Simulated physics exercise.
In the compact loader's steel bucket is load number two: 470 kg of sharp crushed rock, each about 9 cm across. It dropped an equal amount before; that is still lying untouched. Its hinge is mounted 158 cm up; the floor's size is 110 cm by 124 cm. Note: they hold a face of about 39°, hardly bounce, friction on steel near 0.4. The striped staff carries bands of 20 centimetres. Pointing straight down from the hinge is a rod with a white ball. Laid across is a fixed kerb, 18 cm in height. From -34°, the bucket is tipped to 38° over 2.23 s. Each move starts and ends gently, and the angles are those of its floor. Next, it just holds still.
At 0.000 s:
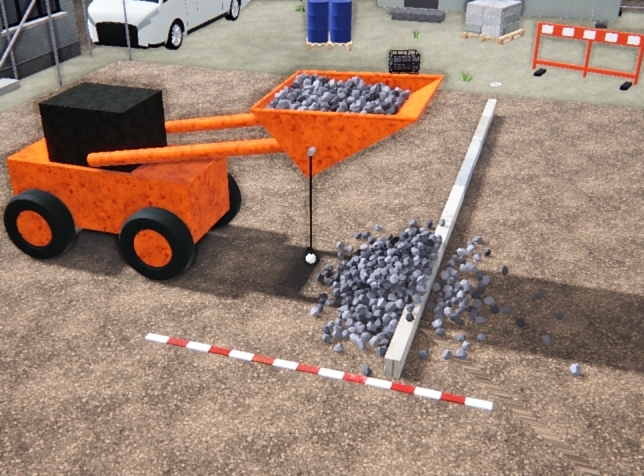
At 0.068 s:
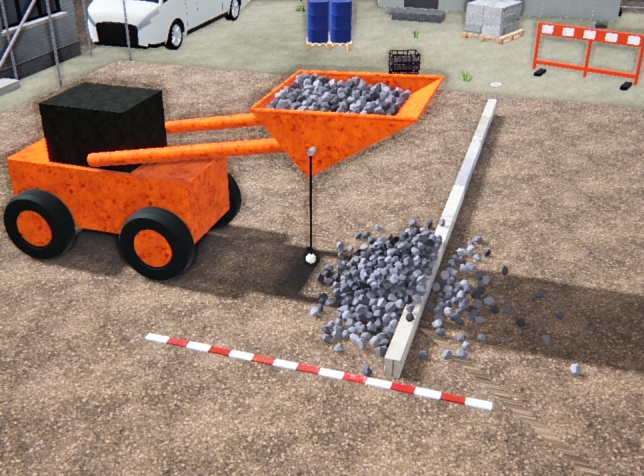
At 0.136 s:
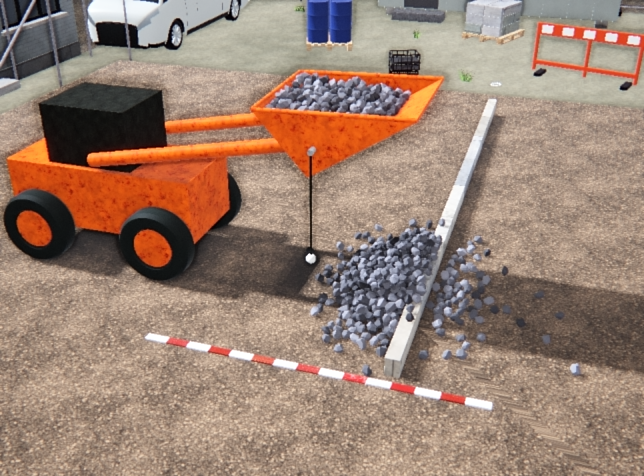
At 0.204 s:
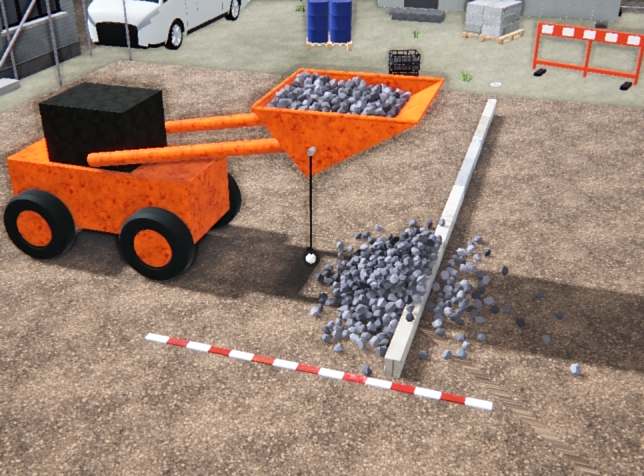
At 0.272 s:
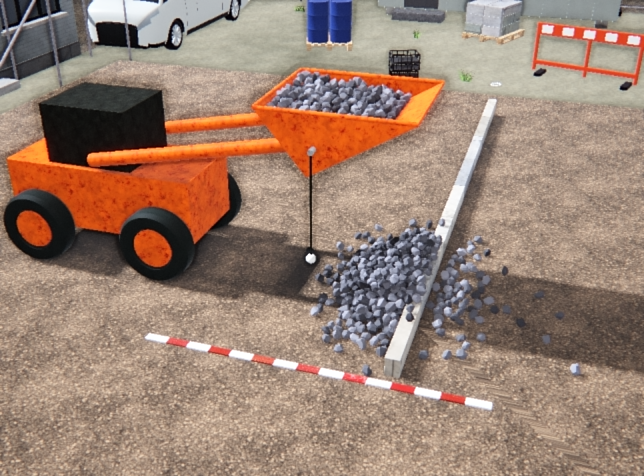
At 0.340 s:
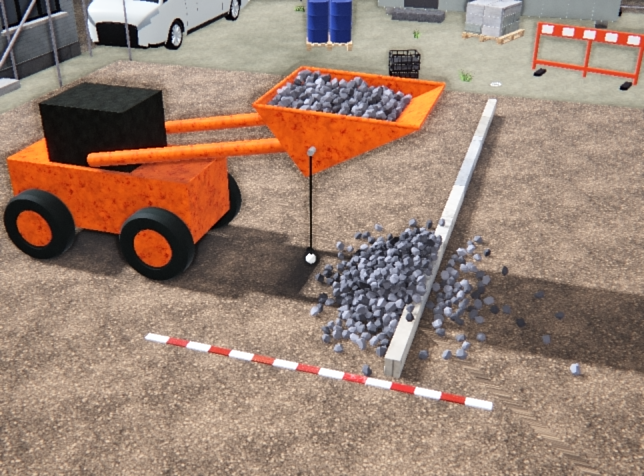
An orange loader held its raised bucket of grey stones above a loose pile lying along and across a pale kerb, while the bucket tilted only very slightly and everything else stayed still.
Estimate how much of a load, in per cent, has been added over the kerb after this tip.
Roughly 92 per cent of a load has been added.
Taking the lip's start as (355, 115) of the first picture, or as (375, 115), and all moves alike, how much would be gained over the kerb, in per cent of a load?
Near 10 in a hundred, then near 30 in a hundred.
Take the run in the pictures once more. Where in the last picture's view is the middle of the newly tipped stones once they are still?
Their middle rests near (465, 284).
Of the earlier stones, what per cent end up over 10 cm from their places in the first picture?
About 5 per cent.
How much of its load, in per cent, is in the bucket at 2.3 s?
Some 45 percent, roughly.
After 1.7 s the floor is at 27°; in per cent of one load, 100 in the bucket, 88 on this side of the kerb, 12 over the kerb; the foremost stones are at (530, 315).
After 2.3 s the floor is at 38°; in per cent of one load, 46 in the bucket, 121 on this side of the kerb, 33 over the kerb; the foremost stones are at (530, 315).
After 2.7 s the floor is at 38°; in per cent of one load, 10 in the bucket, 114 on this side of the kerb, 75 over the kerb; the foremost stones are at (540, 317).
After 5.5 s the floor is at 38°; in per cent of one load, 0 in the bucket, 95 on this side of the kerb, 105 over the kerb; the foremost stones are at (581, 315). Net gain over the kerb, 92.
